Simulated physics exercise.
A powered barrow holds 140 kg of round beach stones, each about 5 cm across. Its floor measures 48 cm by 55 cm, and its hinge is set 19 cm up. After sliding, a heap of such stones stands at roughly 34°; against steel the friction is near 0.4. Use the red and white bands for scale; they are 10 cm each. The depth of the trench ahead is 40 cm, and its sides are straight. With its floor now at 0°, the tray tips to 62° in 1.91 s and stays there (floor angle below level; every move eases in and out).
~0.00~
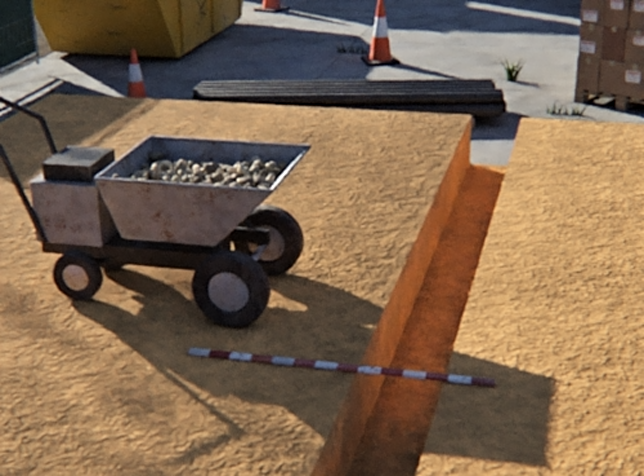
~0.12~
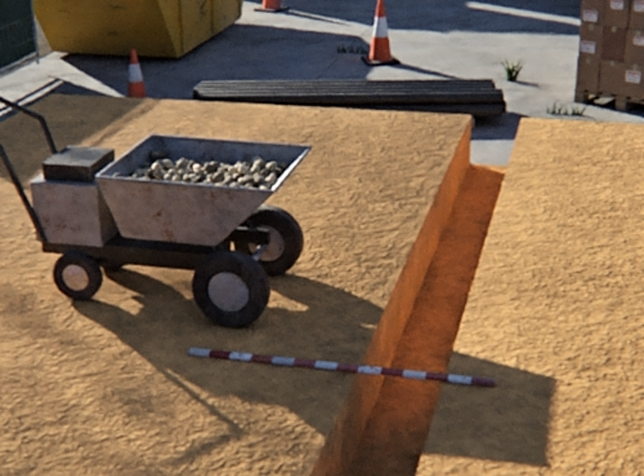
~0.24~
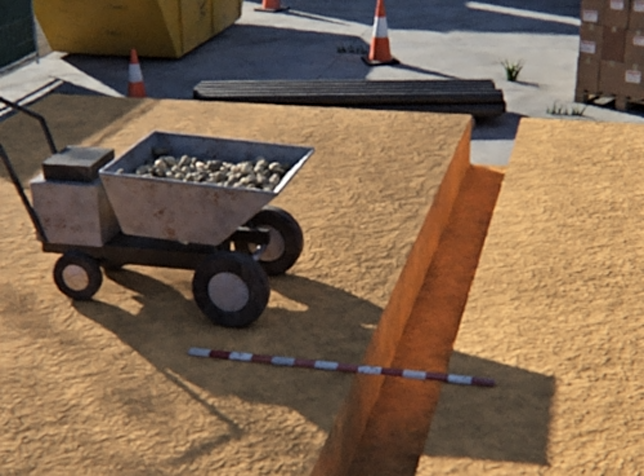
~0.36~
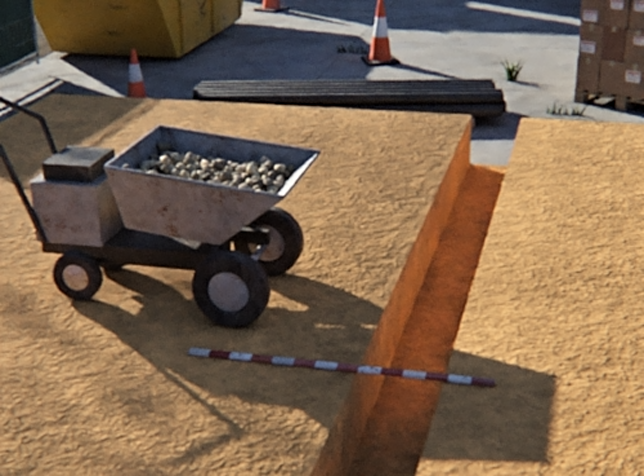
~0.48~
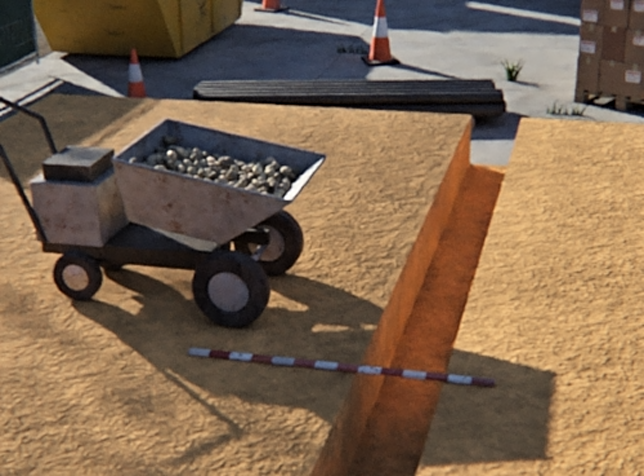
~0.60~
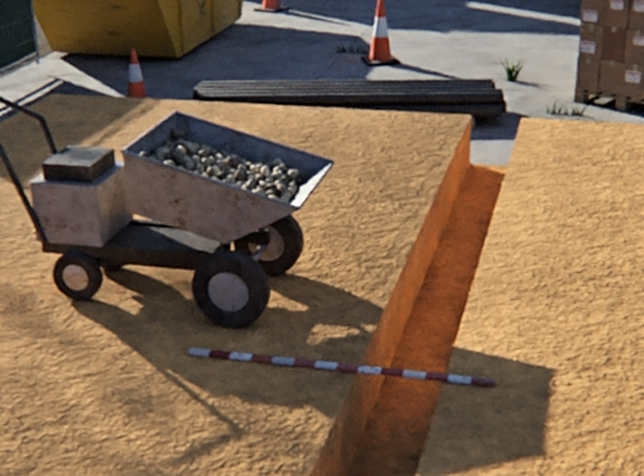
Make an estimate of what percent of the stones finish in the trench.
About 99 percent.
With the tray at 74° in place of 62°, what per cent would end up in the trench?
Roughly 95%.
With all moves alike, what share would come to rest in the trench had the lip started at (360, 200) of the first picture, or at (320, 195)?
It'd be around 35 per cent and after that around 80 per cent.
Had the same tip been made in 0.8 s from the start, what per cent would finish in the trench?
Roughly 100 per cent would.
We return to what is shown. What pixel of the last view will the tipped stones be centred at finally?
Around (423, 370).
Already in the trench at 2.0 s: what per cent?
Roughly 45% by that time.
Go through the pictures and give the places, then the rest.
In the first frame, lip at (272, 191), floor tilted 0°, highest stones at (229, 168).
In the second frame, the tray is at 1°, its lip at (274, 192); the top of the load is at (218, 166); the stones move at 0.1 m/s on average.
In the third frame, the tray is at 3°, its lip at (278, 194); the top of the load is at (193, 165); the stones move at 0.2 m/s on average.
In the fourth frame, lip at (283, 198), floor tilted 6°, highest stones at (169, 157); the stones move at 0.2 m/s on average.
In the fifth frame, the tray is at 10°, its lip at (291, 202); the top of the load is at (173, 152); the stones move at 0.3 m/s on average.
In the sixth frame, the tray is at 15°, its lip at (299, 209); the top of the load is at (176, 145); the stones move at 0.3 m/s on average.
After 1.4 s the floor is at 52°; 100 % in the tray; the foremost stones are at (353, 243).
After 2.0 s the floor is at 62°; 52 % in the tray, 5 % short of the trench, 43 % in the trench; the foremost stones are at (451, 396).
After 2.4 s the floor is at 62°; 24 % in the tray, 4 % short of the trench, 72 % in the trench; the foremost stones are at (455, 378).
After 4.3 s the floor is at 62°; 0 % in the tray, 1 % short of the trench, 99 % in the trench; the foremost stones are at (456, 370).
